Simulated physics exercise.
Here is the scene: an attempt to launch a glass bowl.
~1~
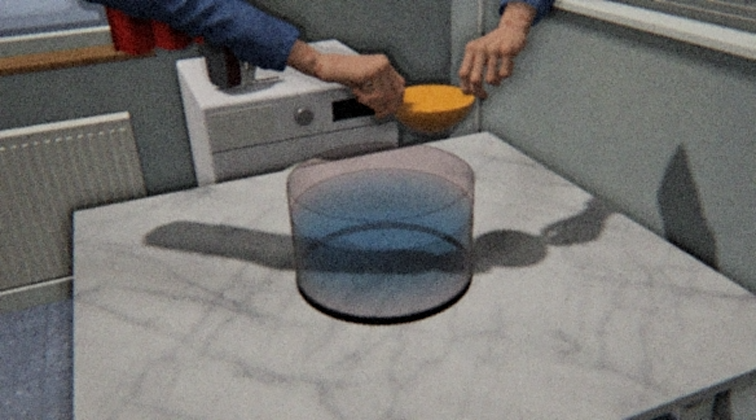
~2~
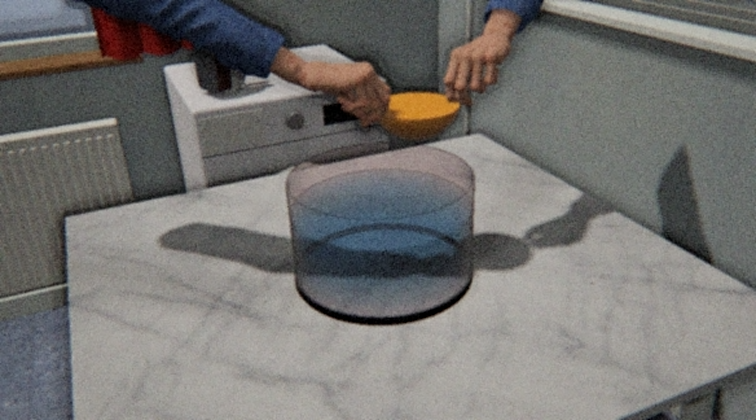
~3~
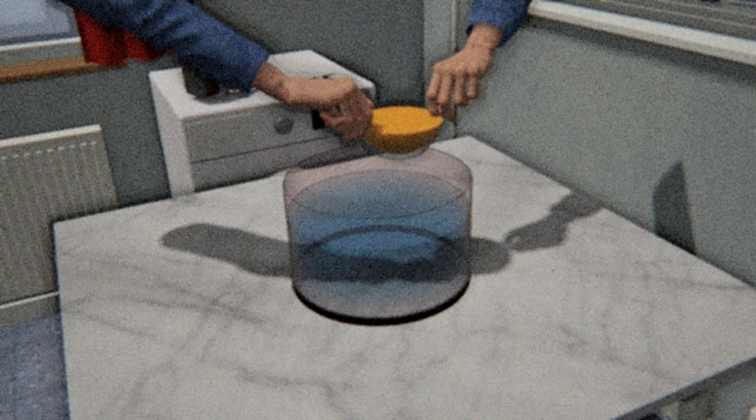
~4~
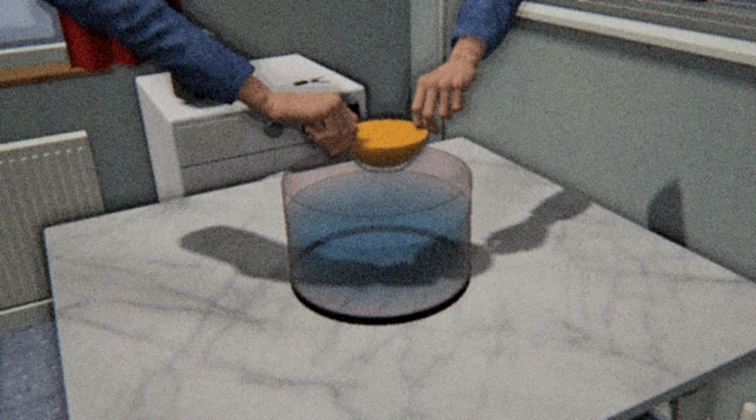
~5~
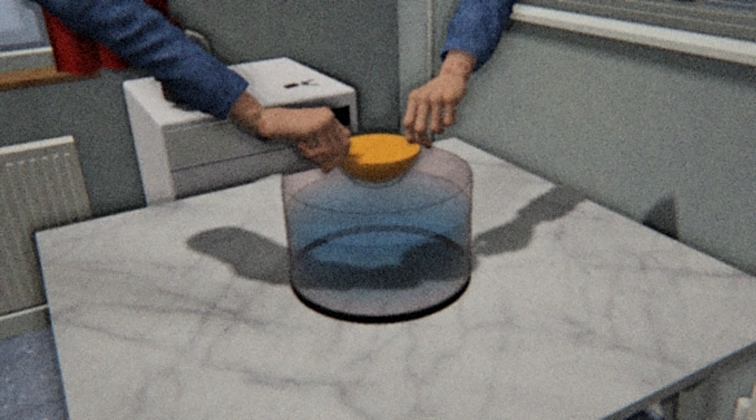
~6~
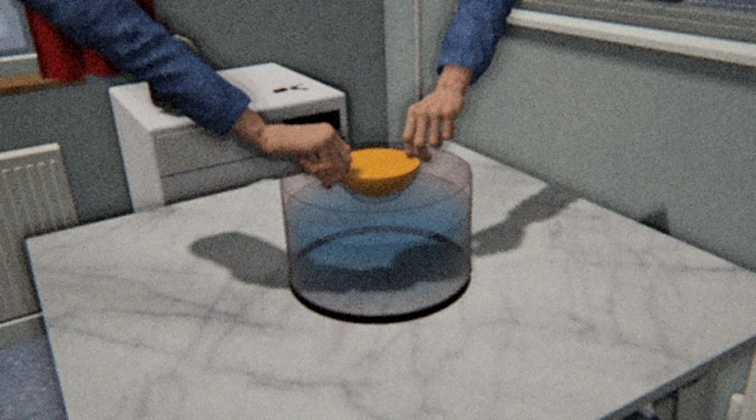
The video shows two hands holding a glass bowl nearly full of orange contents above a large clear tub of blue liquid on a marble table, then steadily lowering it leftward until it is just over the liquid's surface.
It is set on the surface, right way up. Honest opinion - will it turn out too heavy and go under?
Chances are it will be submerged when they let go.
Shortly, the bowl dips into the water.
Then, water pours in over its rim.
At the finish, the bowl lies on the bottom.
